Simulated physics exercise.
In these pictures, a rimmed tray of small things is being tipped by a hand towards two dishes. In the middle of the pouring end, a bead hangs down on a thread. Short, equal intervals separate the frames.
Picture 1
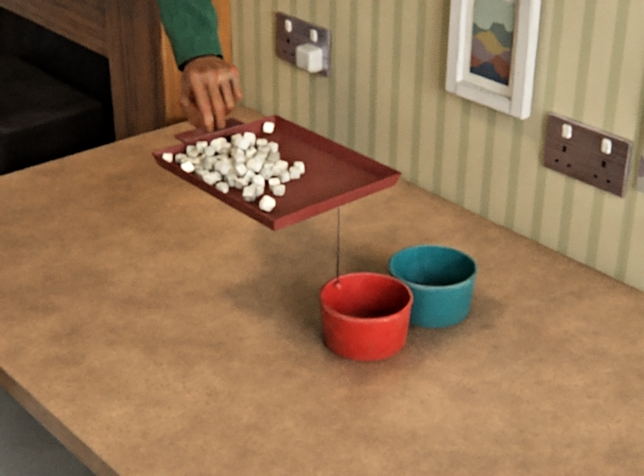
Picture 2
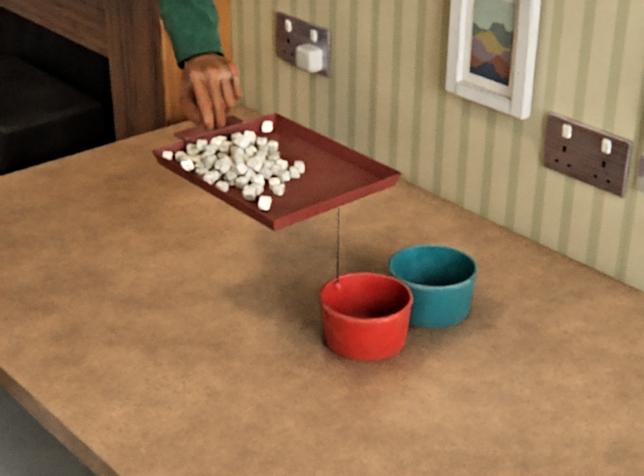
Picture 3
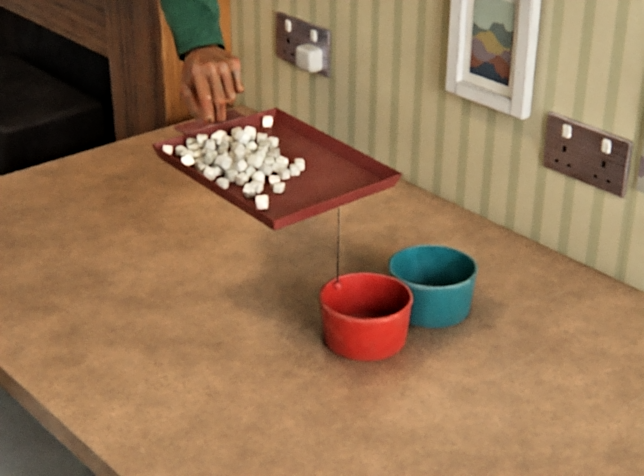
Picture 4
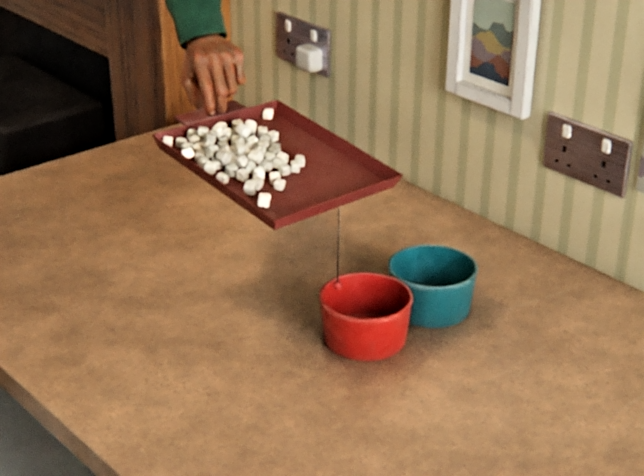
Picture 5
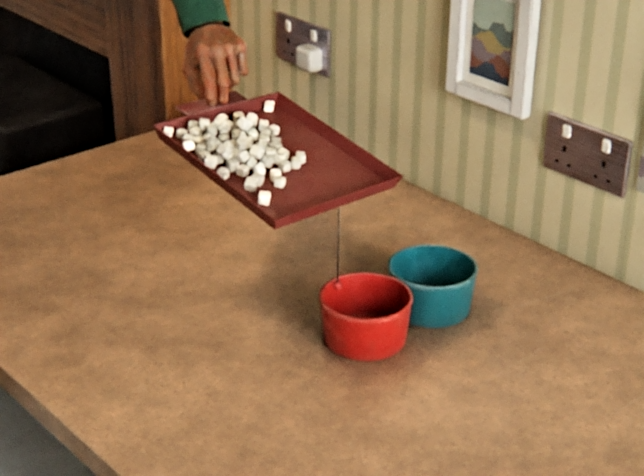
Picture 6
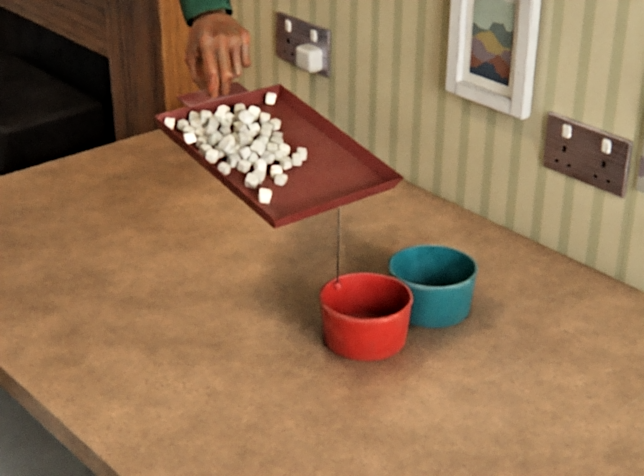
A dark red tray of small white cubes, held by a hand in a green sleeve, slowly tilted up at the handle end above a red dish and a teal dish, the cubes barely shifting.
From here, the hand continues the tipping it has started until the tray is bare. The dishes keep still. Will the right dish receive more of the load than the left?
The left-side dish receives more.
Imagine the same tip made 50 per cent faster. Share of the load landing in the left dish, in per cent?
Something like 40 percent, give or take.
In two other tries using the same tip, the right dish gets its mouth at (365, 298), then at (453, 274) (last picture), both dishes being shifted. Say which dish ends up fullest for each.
Results - the dish on the right side first, the dish on the left side second.
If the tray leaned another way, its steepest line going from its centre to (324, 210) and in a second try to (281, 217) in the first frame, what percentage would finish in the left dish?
First some 20, then 0 per cent.
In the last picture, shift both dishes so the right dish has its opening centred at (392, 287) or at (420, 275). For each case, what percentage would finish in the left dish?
The first try gives 10 per cent, the second 40 per cent.
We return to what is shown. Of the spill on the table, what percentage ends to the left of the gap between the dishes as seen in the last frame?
Roughly 20 percent.
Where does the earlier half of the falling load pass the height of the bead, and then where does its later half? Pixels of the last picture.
The opening half passes (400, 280), the closing half (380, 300).
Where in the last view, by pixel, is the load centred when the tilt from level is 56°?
I'd mark the middle close to (332, 176).
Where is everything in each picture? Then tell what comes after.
Corners of the pouring end near (274, 217) and (395, 172), level; middle of the load near (231, 164), sugar cubes; left dish near (397, 331); right dish near (463, 299); bead on its thread near (338, 286), in the first frame.
Corners of the pouring end near (274, 217) and (395, 173), level; middle of the load near (231, 163), in the second frame.
Corners of the pouring end near (275, 217) and (395, 173), tipped barely, lowest at the right corner; middle of the load near (231, 159), in the third frame.
Corners of the pouring end near (275, 216) and (396, 174), tipped a little, lowest at the right corner; middle of the load near (231, 152), in the fourth frame.
Corners of the pouring end near (276, 216) and (396, 175), tipped a little, lowest at the right corner; middle of the load near (232, 146), in the fifth frame.
Corners of the pouring end near (277, 216) and (397, 176), tipped a little, lowest at the right corner; middle of the load near (233, 140); left dish near (397, 331); right dish near (463, 299), in the sixth frame.
Shortly afterwards, tray tipped steeply; all but a few on the tray; only a few in the right dish; a little in the air.
Next, tray tipped right over; the bulk on the tray; a little in the left dish; a little in the right dish; a little outside both; a little in the air.
Some moments later, tray tipped past a quarter turn; near a third in the left dish; a little in the right dish; near half outside both.
In the end, tray tipped past a quarter turn; near a third in the left dish; a little in the right dish; near half outside both.
